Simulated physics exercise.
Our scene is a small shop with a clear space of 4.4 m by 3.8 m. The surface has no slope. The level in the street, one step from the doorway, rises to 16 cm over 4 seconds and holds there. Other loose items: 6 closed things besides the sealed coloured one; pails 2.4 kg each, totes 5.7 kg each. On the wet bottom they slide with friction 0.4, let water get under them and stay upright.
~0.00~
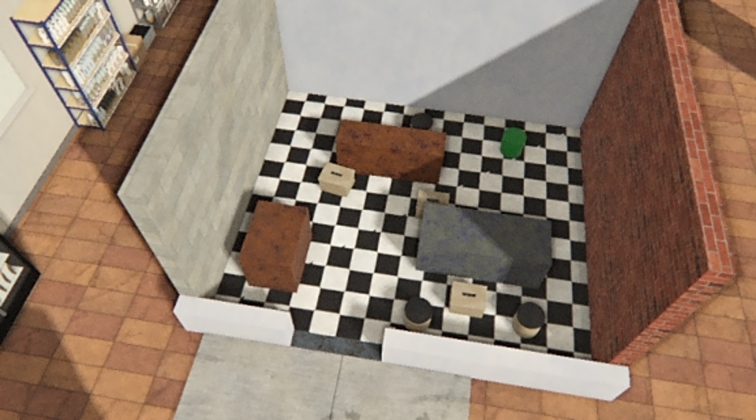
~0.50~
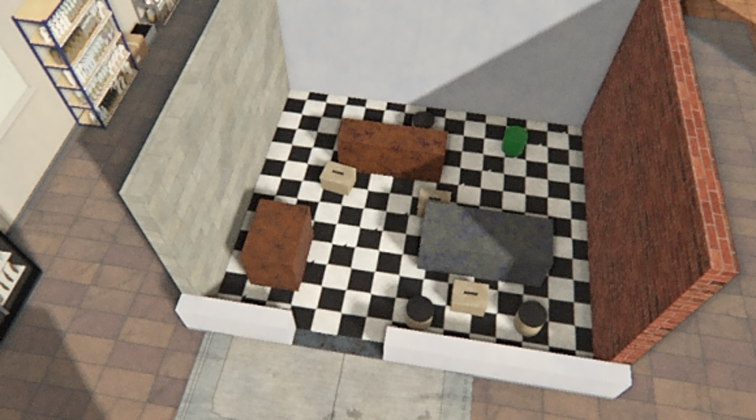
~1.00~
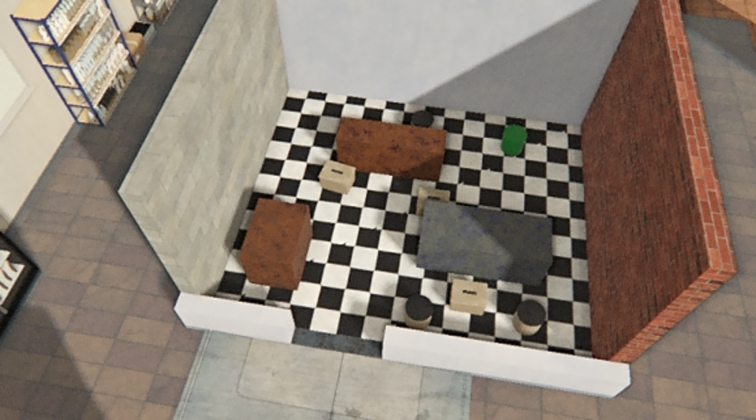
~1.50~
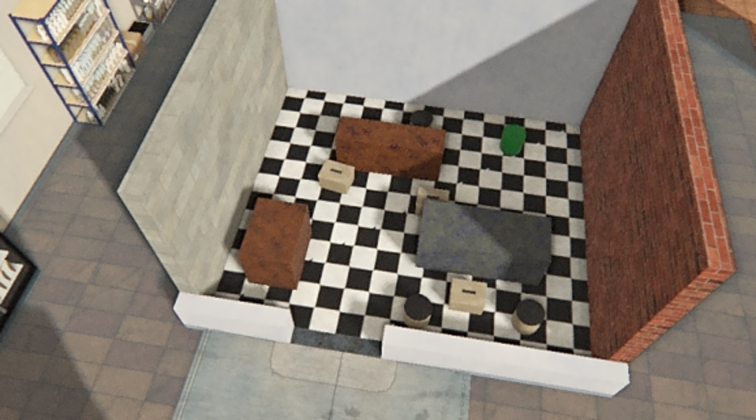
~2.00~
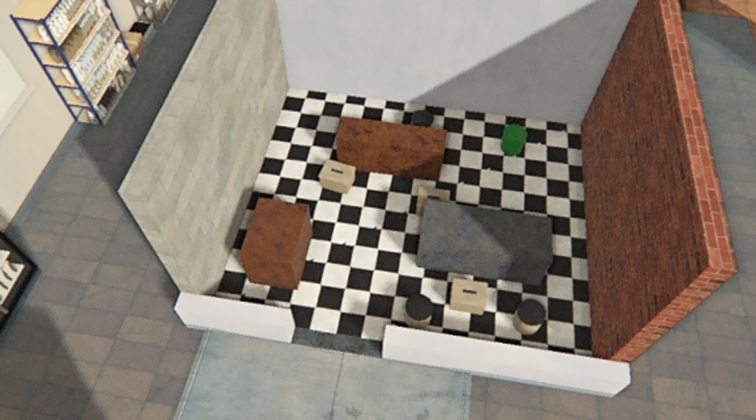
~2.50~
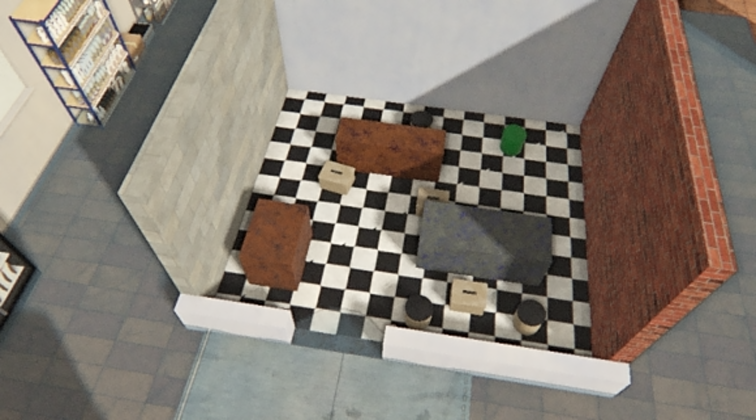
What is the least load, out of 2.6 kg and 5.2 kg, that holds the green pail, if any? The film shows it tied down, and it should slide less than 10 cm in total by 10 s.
The smaller ballast works.
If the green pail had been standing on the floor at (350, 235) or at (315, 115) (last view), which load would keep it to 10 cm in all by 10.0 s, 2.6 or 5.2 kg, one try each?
First try none suffices, second try none suffices.
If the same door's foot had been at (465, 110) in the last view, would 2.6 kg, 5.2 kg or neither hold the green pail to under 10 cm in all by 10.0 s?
Outcome - neither pick works.
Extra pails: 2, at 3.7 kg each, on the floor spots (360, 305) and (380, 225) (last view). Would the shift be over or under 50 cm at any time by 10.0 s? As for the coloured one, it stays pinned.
Results: Threshold exceeded; threshold exceeded.
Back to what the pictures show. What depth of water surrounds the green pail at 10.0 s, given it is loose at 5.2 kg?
Something like 3 centimetres.
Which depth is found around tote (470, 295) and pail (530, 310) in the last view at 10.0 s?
First roughly 3 cm, second roughly 2 cm.
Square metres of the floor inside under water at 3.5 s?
I'd estimate close to 1.5 m2.
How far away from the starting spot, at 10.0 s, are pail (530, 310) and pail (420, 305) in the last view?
One is off by 0 cm, the other by 5 cm, in the order asked.
After 3.5 s the green pail would be 0 cm from its start with 2.6 kg and 0 cm from its start with 5.2 kg; 0 cm of water round it then.
After 4.5 s the green pail would be 0 cm from its start with 2.6 kg and 0 cm from its start with 5.2 kg; 0 cm of water round it then.
After 7.0 s the green pail would be 0 cm from its start with 2.6 kg and 0 cm from its start with 5.2 kg; 1 cm of water round it then.
After 10.0 s the green pail would be 0 cm from its start with 2.6 kg and 0 cm from its start with 5.2 kg; 3 cm of water round it then.
